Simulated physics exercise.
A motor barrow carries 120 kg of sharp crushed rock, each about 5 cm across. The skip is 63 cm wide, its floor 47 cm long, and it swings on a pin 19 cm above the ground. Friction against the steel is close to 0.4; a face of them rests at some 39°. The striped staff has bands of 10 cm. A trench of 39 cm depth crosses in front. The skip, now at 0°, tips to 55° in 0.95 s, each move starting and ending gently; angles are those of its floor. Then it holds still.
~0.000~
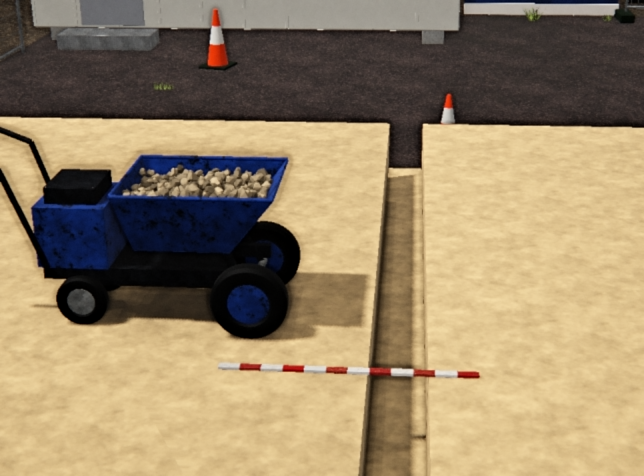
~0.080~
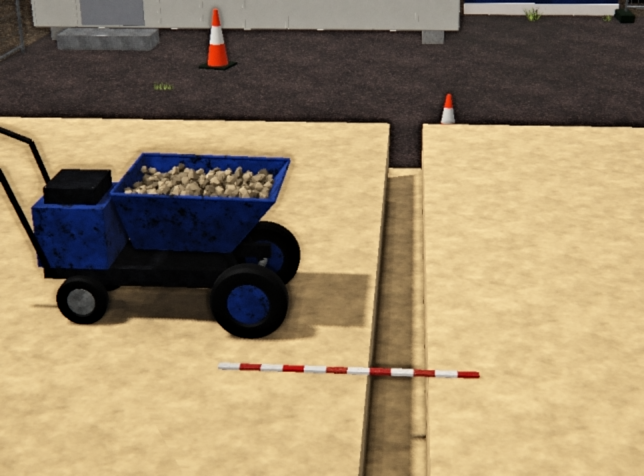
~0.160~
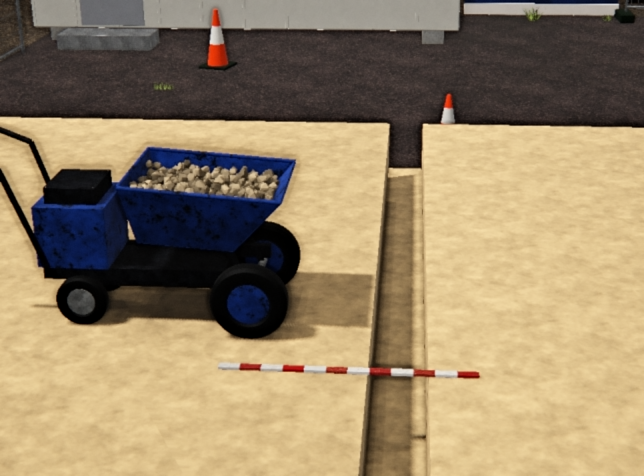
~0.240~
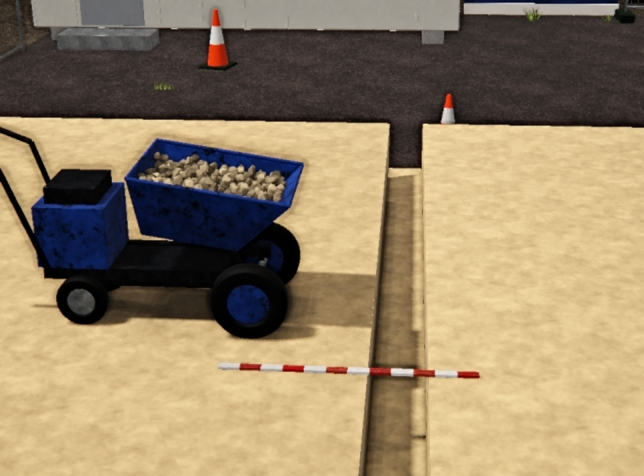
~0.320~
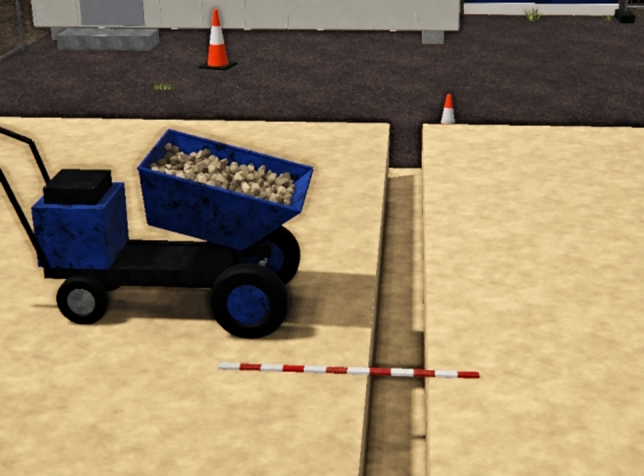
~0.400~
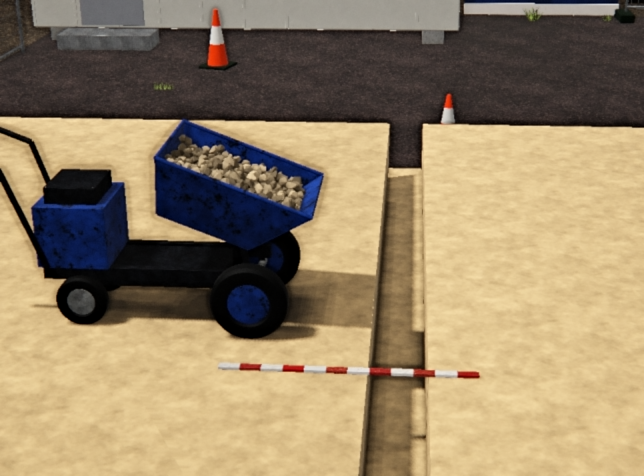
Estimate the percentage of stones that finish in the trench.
Some 23 per cent of it.
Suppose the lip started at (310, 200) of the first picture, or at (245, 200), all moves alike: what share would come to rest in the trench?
First some 15, then 15 per cent.
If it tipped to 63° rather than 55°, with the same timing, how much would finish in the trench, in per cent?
It would be near 50 per cent.
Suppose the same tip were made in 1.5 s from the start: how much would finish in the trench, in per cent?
Then about 15 per cent.
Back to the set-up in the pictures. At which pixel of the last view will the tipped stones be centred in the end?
Around (402, 382).
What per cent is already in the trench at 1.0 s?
About 0 per cent by then.
After 0.7 s the floor is at 46°; 100 % in the skip; the foremost stones are at (334, 232).
After 1.0 s the floor is at 55°; 97 % in the skip, 1 % short of the trench, 1 % in the trench; the foremost stones are at (382, 290).
After 1.4 s the floor is at 55°; 83 % in the skip, 2 % short of the trench, 14 % in the trench; the foremost stones are at (428, 335).
After 3.3 s the floor is at 55°; 76 % in the skip, 23 % in the trench, 1 % past the trench; the foremost stones are at (442, 329).
